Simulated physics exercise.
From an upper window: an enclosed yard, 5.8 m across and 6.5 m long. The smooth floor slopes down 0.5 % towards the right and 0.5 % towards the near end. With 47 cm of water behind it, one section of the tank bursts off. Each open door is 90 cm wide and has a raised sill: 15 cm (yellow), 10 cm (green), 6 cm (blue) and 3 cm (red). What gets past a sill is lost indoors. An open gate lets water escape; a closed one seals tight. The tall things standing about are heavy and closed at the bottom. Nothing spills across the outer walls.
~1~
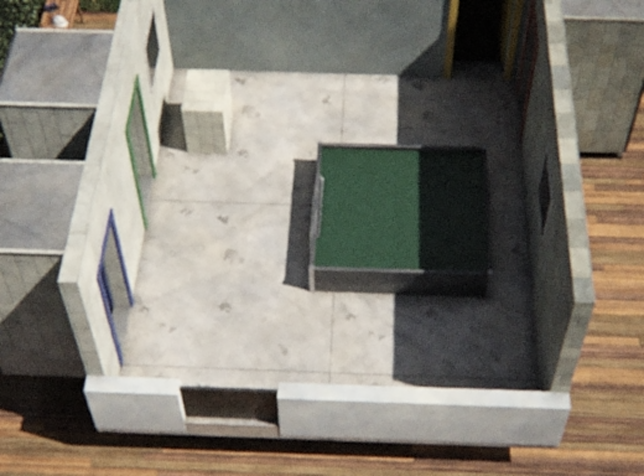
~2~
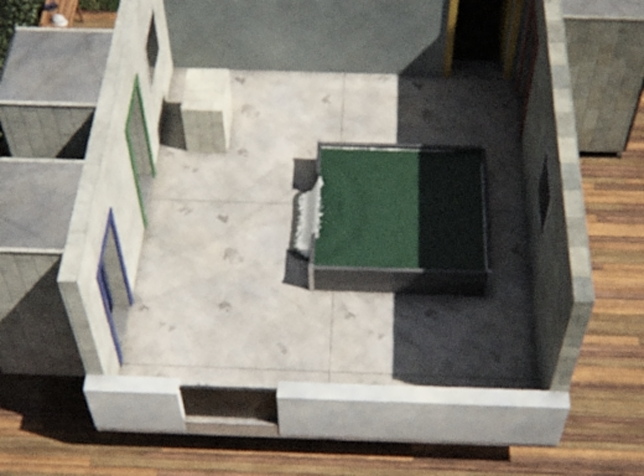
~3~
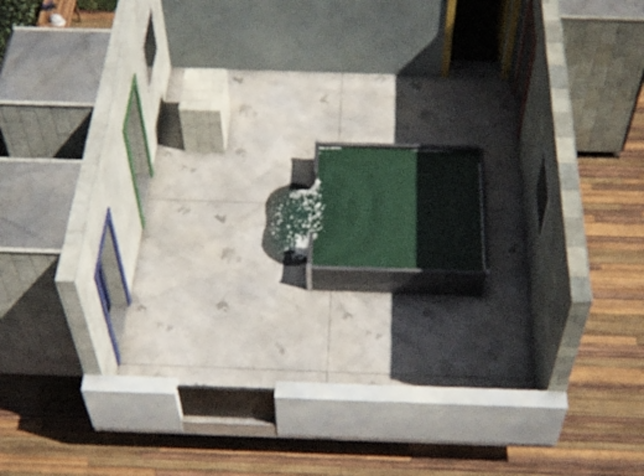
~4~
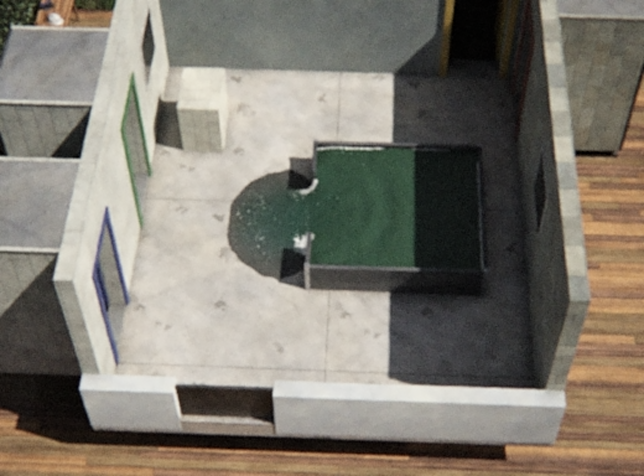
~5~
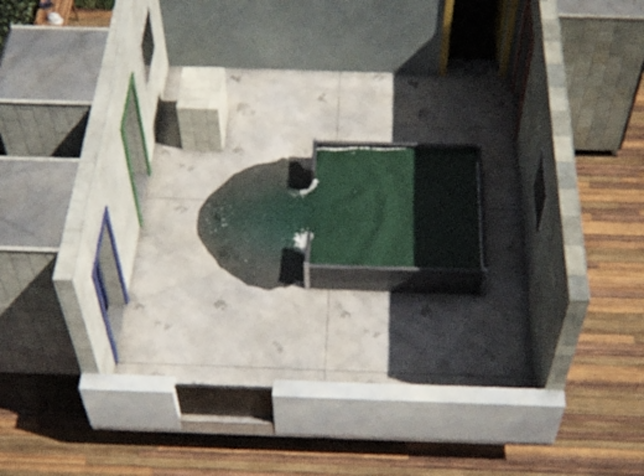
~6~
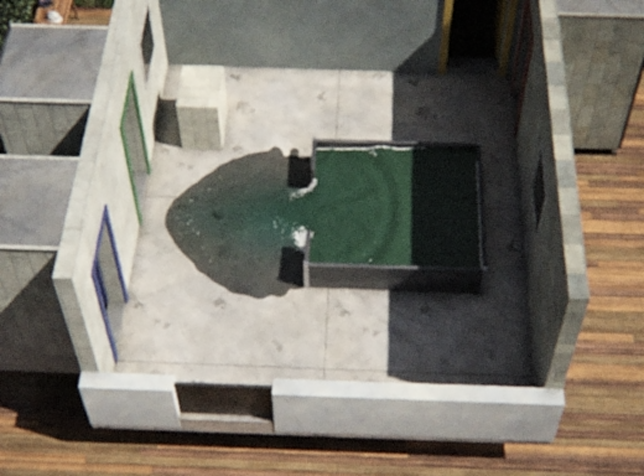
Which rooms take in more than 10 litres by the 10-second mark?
The water let in: At the yellow door it does not reach the limit; at the green door it passes the limit; at the blue door it passes the limit; at the red door it goes over the limit.
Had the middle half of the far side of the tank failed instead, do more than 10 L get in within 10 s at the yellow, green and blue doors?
Against that limit: Yellow over, green under, blue not over.
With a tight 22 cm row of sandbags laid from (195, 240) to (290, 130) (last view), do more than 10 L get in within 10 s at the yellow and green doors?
Against that limit: Yellow under, green under.
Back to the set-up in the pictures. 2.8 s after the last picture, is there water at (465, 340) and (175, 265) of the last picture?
In turn: Not reached, wet.
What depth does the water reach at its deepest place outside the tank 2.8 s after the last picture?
About 23 cm.
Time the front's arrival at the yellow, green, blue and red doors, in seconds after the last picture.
Yellow 5.5 s, green 0.2 s, blue 1.0 s, red 6.5 s.
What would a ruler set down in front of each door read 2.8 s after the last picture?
In cm: Yellow 0, green 21, blue 10, red 0.
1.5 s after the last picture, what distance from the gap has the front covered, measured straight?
About 4.2 m.
Then, 0.7 s after the last picture water covers 20 % of the floor and is deepest (28 cm) near (306, 221); yellow door not reached, green door 19 cm at the sill, 14 L in, blue door not reached, red door not reached.
Then, 1.5 s after the last picture water covers 30 % of the floor and is deepest (29 cm) near (306, 221); yellow door not reached, green door 22 cm at the sill, 61 L in, blue door 11 cm at the sill, 1 L in, red door not reached.
Then, 2.8 s after the last picture water covers 40 % of the floor and is deepest (23 cm) near (110, 400); yellow door not reached, green door 21 cm at the sill, 139 L in, blue door 10 cm at the sill, 16 L in, red door not reached.
Then, 5.3 s after the last picture water covers 80 % of the floor and is deepest (16 cm) near (112, 388); yellow door not reached, green door 15 cm at the sill, 189 L in, blue door 10 cm at the sill, 32 L in, red door not reached.
Then, 9.3 s after the last picture water covers 100 % of the floor and is deepest (13 cm) near (531, 416); yellow door 4 cm at the sill, 0 L in, green door 9 cm at the sill, 207 L in, blue door 8 cm at the sill, 57 L in, red door 8 cm at the sill, 22 L in.
